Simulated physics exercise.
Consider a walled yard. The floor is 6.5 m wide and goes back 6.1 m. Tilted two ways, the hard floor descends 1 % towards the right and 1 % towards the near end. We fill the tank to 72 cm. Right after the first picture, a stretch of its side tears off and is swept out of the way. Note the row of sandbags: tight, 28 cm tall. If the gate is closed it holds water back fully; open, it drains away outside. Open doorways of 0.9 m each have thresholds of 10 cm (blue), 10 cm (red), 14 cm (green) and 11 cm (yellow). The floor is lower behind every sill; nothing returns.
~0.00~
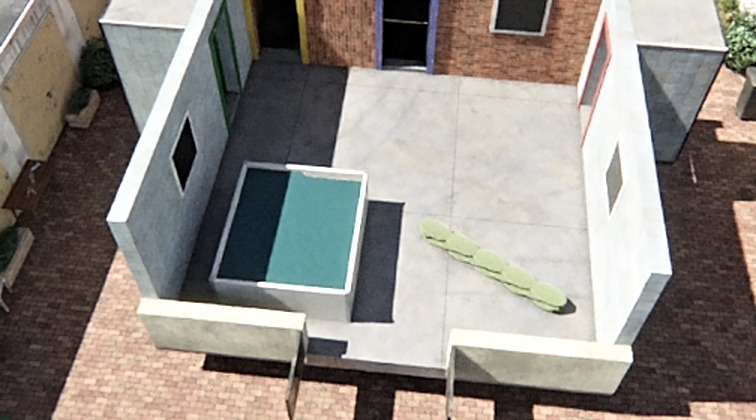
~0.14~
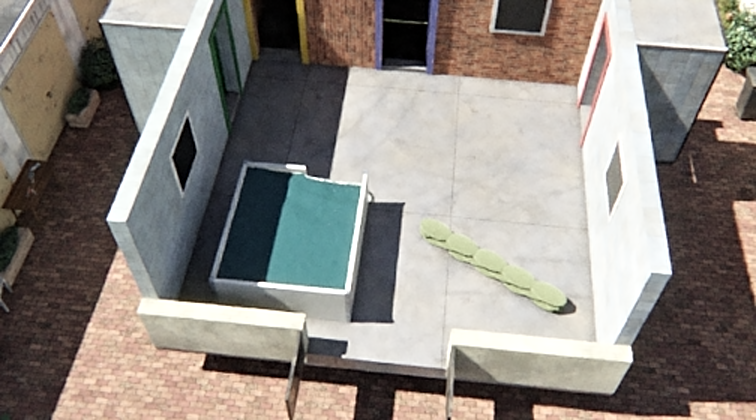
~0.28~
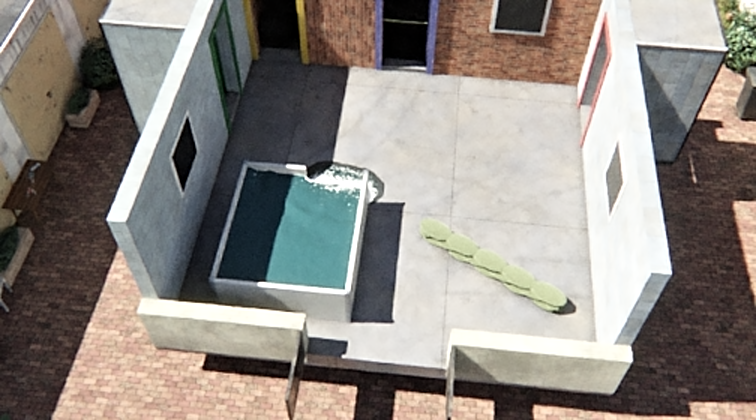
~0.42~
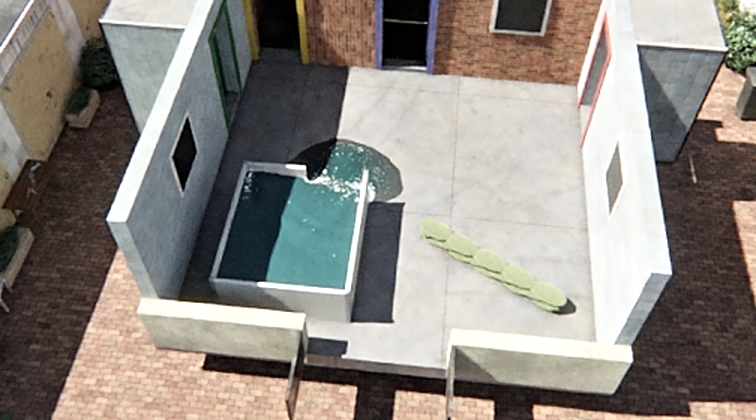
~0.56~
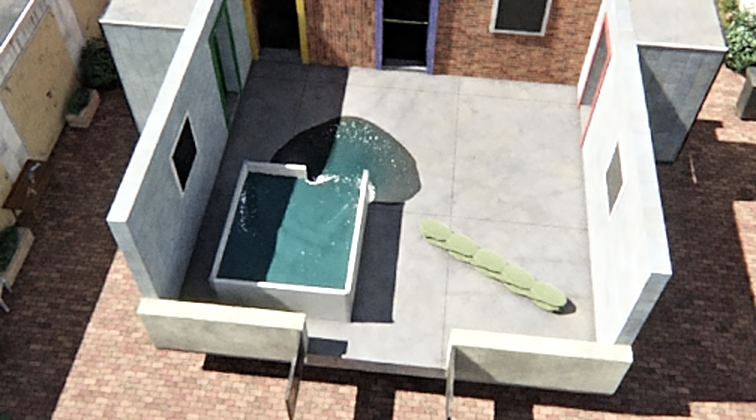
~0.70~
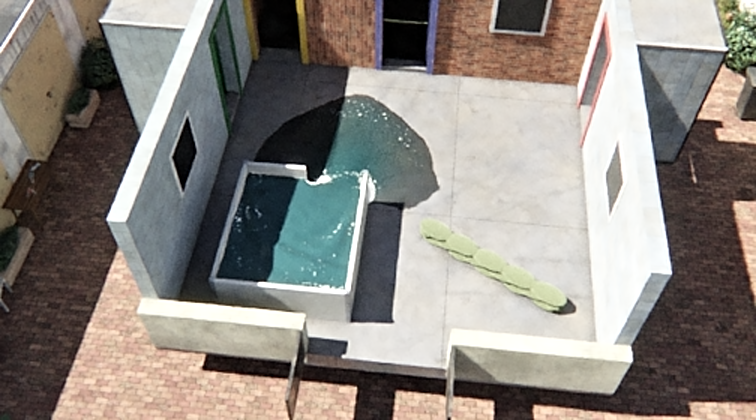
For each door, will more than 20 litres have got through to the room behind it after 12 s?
The blue door: Yes, more than 20 litres; the red door: Yes, more than 20 litres; the green door: No, not more than 20 litres; the yellow door: Yes, more than 20 litres.
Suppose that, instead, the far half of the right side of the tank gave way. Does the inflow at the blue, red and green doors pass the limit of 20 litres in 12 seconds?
In that case, blue door: Less than that, red door: More than that, green door: Less than that.
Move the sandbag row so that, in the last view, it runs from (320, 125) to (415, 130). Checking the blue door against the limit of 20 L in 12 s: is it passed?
Then, at blue, the limit is respected.
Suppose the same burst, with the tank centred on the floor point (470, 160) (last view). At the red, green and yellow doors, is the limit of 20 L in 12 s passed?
With respect to that limit, red ends up outside it, green ends up inside it, yellow ends up inside it.
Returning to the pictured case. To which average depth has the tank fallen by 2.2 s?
The average depth is around 44 cm.
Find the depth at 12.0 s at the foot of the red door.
I'd put it at around 12.5 cm deep.
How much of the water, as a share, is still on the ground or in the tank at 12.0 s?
About 84 percent of the water remains.
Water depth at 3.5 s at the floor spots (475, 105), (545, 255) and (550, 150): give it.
About 7, 0 and 3 cm.
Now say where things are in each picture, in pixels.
The first picture shows the tank at (293, 226) is whole and still, 72 cm deep.
In the second picture, water pours out on the tank's far side and has run 0.6 m, to (371, 200); typically 8 cm deep outside, 72 cm at the tank's back.
In the third picture, water pours out on the tank's far side and has run 0.9 m, to (318, 166); typically 11 cm deep outside, 72 cm at the tank's back.
In the fourth picture, water pours out on the tank's far side and has run 1.4 m, to (333, 142); typically 8 cm deep outside, 72 cm at the tank's back.
In the fifth picture, the front is at (360, 121), 2.0 m from the gap on the tank's far side; 3.5 m2 of floor is under water; 72 cm left at the back of the tank.
In the sixth picture, water pours out on the tank's far side and has run 2.6 m, to (367, 99); typically 4 cm deep outside, 72 cm at the tank's back.
After 1.4 s water covers 35 % of the floor and is deepest (38 cm) near (348, 193); blue door 18 cm at the sill, 10 L in, red door not reached, green door 2 cm at the sill, 0 L in, yellow door not reached.
After 2.2 s water covers 45 % of the floor and is deepest (31 cm) near (348, 193); blue door 27 cm at the sill, 71 L in, red door not reached, green door 4 cm at the sill, 0 L in, yellow door 18 cm at the sill, 3 L in.
After 3.5 s water covers 50 % of the floor and is deepest (26 cm) near (569, 91); blue door 19 cm at the sill, 155 L in, red door 17 cm at the sill, 12 L in, green door 10 cm at the sill, 0 L in, yellow door 19 cm at the sill, 47 L in.
After 7.0 s water covers 75 % of the floor and is deepest (17 cm) near (569, 97); blue door 11 cm at the sill, 205 L in, red door 16 cm at the sill, 104 L in, green door 6 cm at the sill, 0 L in, yellow door 10 cm at the sill, 74 L in.
After 12.0 s water covers 95 % of the floor and is deepest (17 cm) near (599, 370); blue door 6 cm at the sill, 207 L in, red door 12 cm at the sill, 150 L in, green door 3 cm at the sill, 0 L in, yellow door 3 cm at the sill, 75 L in.
